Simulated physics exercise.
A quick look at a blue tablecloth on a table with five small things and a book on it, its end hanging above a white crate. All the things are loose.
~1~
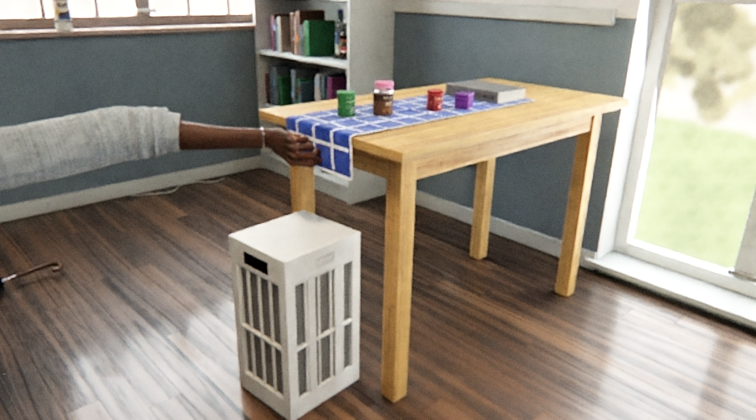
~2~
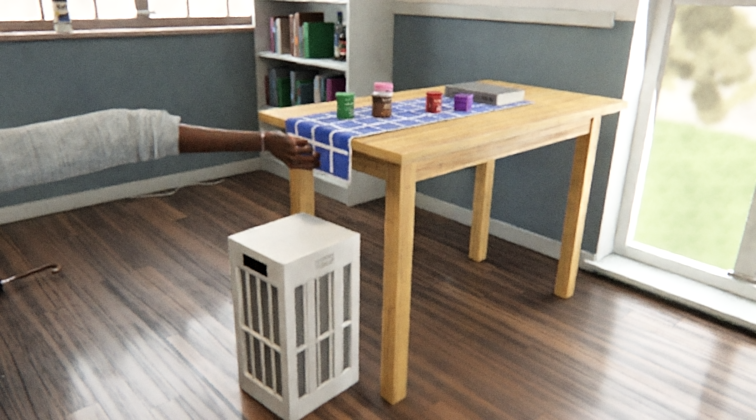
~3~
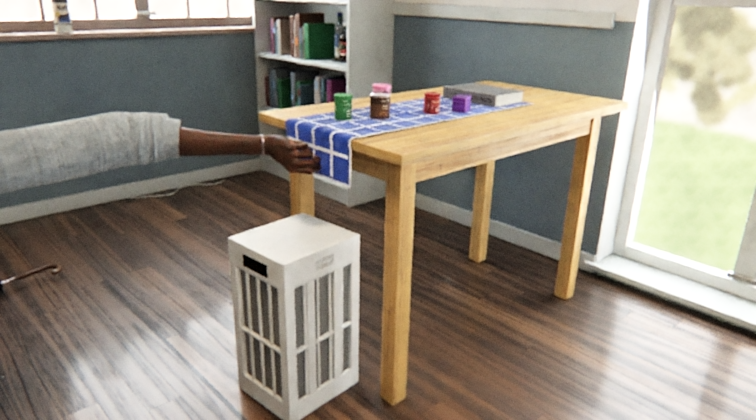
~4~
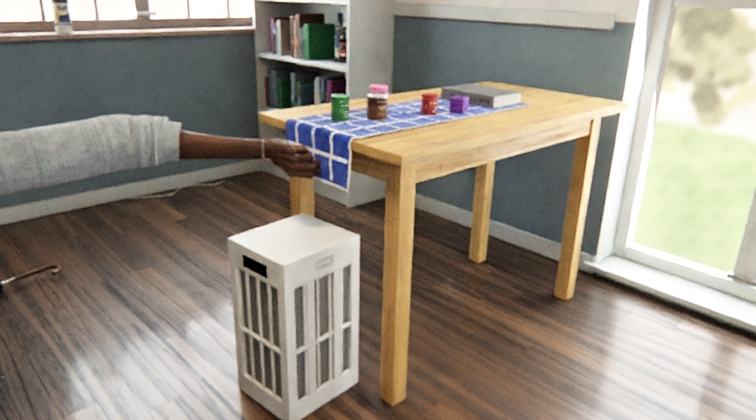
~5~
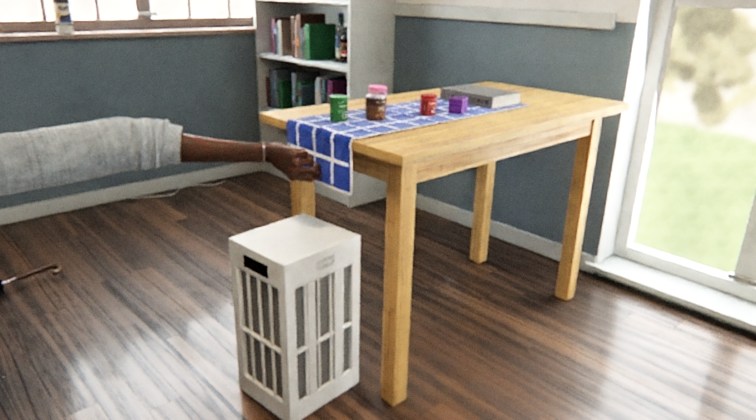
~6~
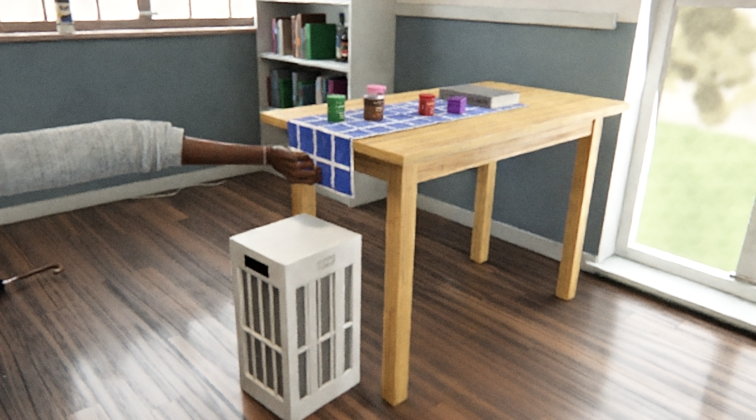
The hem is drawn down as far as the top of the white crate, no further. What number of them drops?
The answer is one.
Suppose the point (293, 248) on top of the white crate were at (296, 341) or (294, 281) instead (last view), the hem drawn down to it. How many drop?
The count: 4 and 2.
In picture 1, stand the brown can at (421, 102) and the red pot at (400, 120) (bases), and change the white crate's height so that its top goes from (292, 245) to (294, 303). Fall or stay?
The brown can does not fall, the red pot goes over.
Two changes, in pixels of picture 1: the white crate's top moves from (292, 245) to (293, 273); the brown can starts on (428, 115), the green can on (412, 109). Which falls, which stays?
The brown can survives; the green can holds on.
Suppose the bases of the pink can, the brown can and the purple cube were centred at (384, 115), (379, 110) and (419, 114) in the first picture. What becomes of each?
The pink can holds on, the brown can survives, the purple cube survives.
Early on, hem near (318, 216); all still up.
Midway, hem on the crate; green can gone.
Finally, hem on the crate; green can gone. Over the edge go one.
